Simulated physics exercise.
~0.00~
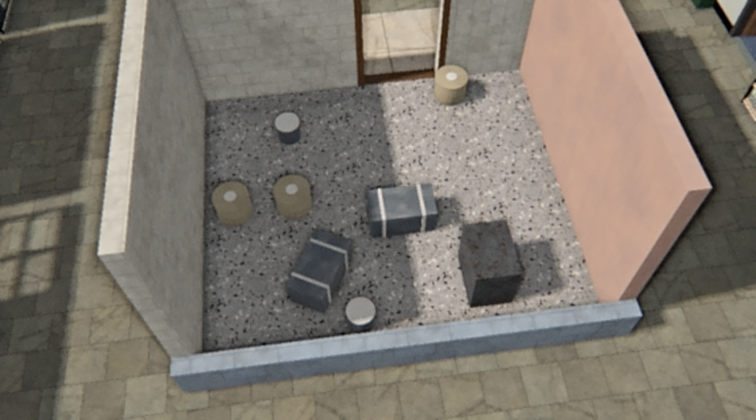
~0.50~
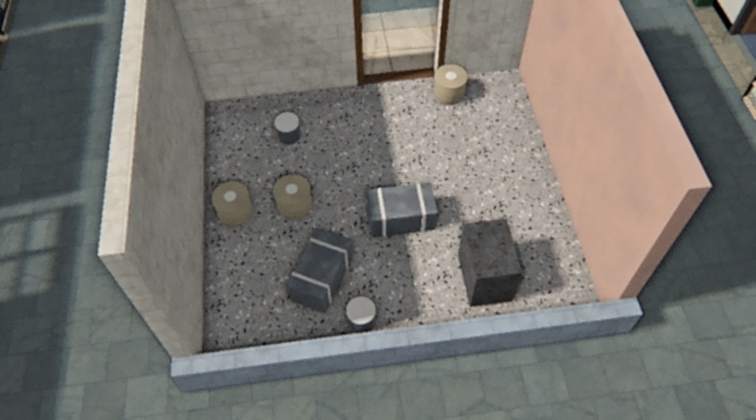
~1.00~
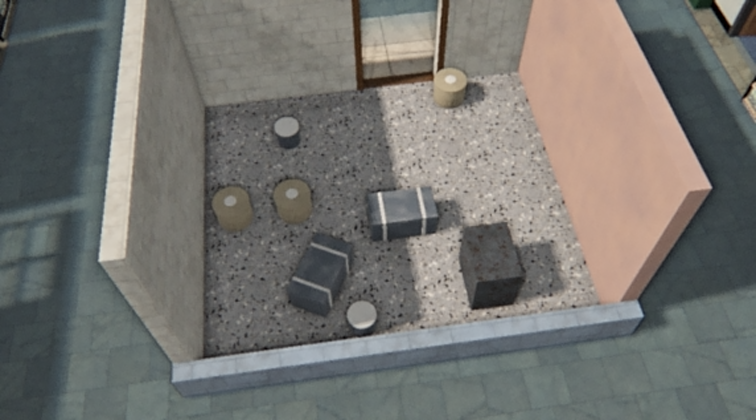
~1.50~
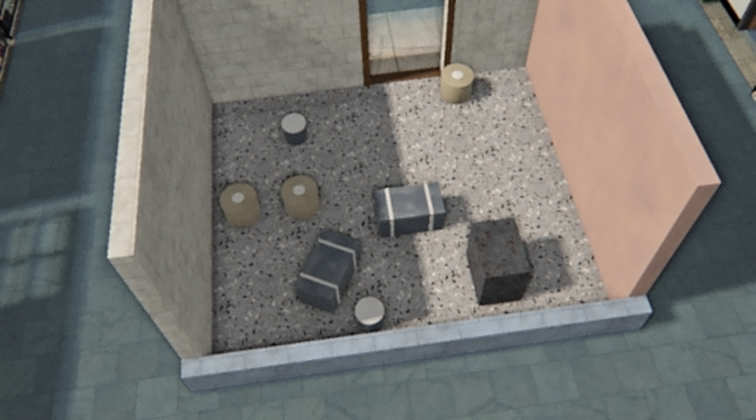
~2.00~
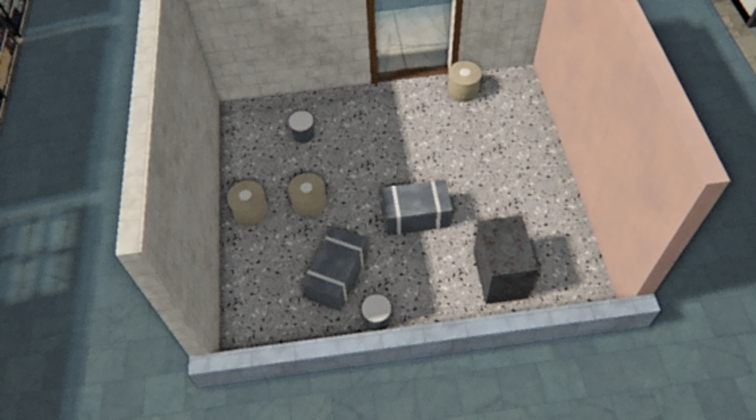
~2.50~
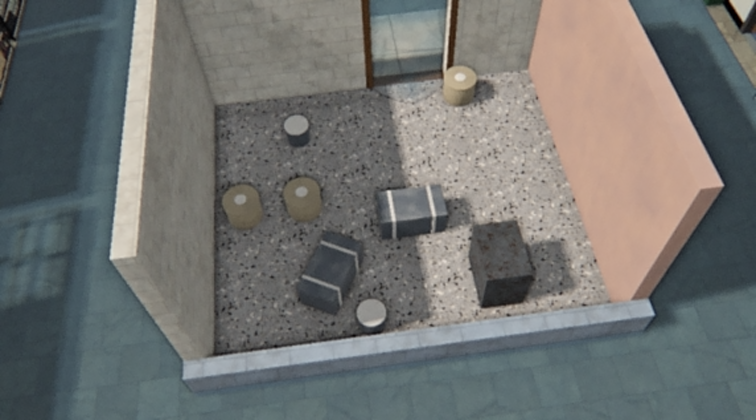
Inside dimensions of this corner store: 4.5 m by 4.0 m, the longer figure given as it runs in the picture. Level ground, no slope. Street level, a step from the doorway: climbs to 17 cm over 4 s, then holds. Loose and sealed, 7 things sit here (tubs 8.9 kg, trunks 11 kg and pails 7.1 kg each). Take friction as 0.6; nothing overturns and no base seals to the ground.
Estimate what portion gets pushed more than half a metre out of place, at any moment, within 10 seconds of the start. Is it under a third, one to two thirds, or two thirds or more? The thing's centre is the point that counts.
Below one third.
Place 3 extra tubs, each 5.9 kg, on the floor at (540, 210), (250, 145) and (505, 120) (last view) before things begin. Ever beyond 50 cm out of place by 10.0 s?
Respectively, lower, lower and lower.
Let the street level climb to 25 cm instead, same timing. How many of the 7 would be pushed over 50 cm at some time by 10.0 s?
Count under that change: 4.
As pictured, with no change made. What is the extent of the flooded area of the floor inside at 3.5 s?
I'd estimate close to 2.0 m2.
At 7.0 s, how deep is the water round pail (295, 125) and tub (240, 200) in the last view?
First roughly 1 cm, second roughly 1 cm.
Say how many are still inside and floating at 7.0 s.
Count at that moment: 1.
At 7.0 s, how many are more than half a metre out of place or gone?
At that time I count 1.
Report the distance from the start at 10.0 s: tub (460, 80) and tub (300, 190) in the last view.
5 cm, 0 cm.
After 3.5 s 0 of 7 are over 50 cm from their spots; 0 afloat.
After 4.5 s 0 of 7 are over 50 cm from their spots; 0 afloat.
After 7.0 s 1 of 7 are over 50 cm from their spots; 1 afloat.
After 10.0 s 1 of 7 are over 50 cm from their spots, and 1 have been at some point; 2 afloat.
